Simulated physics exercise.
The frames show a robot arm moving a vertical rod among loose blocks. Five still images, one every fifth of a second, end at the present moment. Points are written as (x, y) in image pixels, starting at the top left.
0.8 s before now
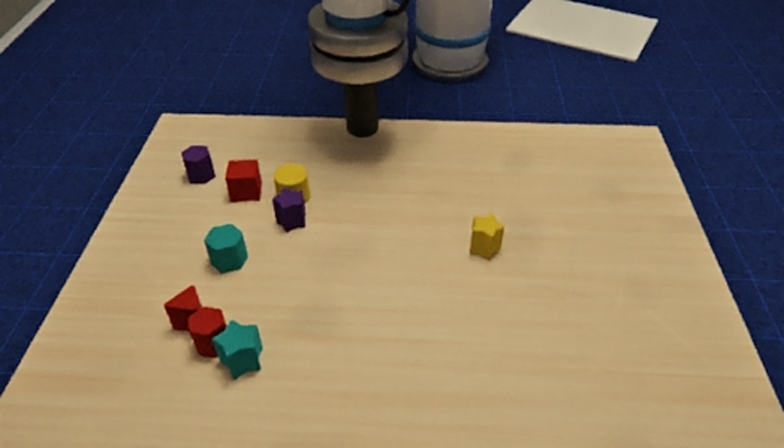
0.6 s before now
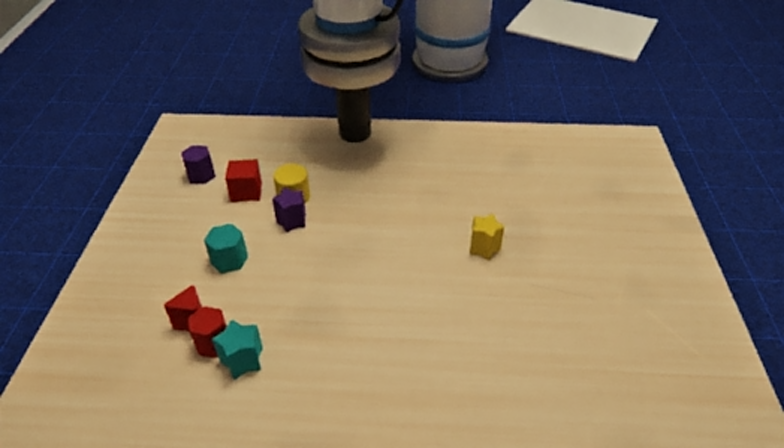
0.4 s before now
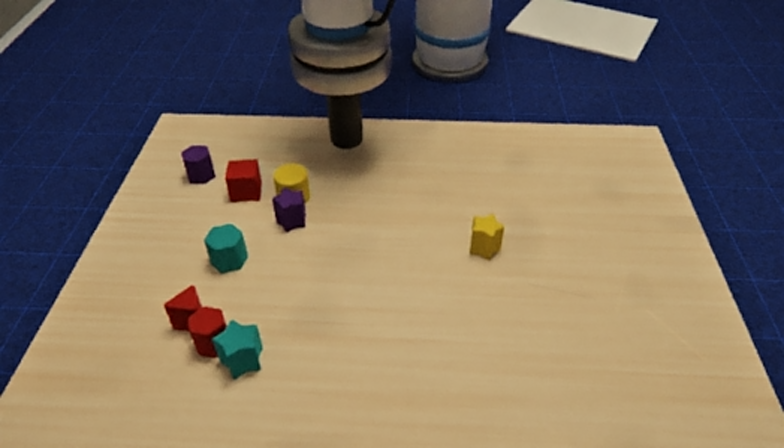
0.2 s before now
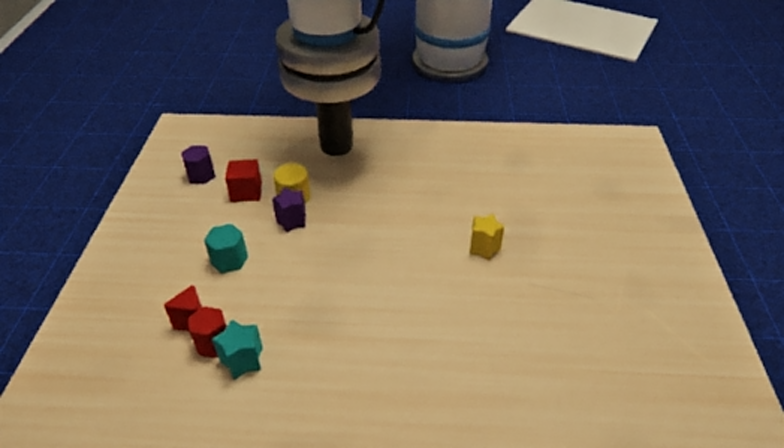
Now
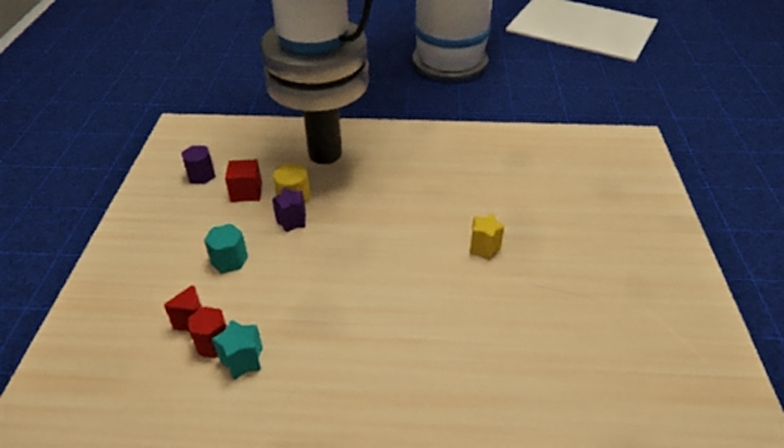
We see a robot arm holding a dark vertical rod above a wooden board scattered with red, turquoise, purple and yellow blocks; the rod moves slightly left and toward the viewer, nearing the yellow cylinder, while the blocks stay still.
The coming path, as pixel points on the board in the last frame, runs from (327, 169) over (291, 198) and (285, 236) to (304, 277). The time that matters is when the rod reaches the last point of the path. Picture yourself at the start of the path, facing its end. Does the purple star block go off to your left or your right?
Shifted left.
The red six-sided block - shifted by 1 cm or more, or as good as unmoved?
My prediction: It remains in place.
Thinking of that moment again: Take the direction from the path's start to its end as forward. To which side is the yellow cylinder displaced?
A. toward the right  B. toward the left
The answer is A.
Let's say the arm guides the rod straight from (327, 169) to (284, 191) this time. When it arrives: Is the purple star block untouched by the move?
Short answer: No.
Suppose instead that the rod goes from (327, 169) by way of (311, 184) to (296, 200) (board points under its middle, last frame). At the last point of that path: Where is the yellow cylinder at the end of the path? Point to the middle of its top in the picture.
Near (264, 193).
What follows on the original path. One third of the way, rod (288, 184); purple star block (283, 208), turned 65° anticlockwise; yellow cylinder (263, 195).
Two thirds of the way, rod (282, 223); turquoise six-sided block (213, 241), turned 20° anticlockwise; purple star block (289, 234), turned 110° anticlockwise; yellow cylinder (243, 221).
At the end, rod (301, 263); red six-sided block unmoved; turquoise six-sided block (213, 241), turned 20° anticlockwise; red square unmoved; purple star block (310, 277), turned 110° anticlockwise; yellow cylinder (243, 221).
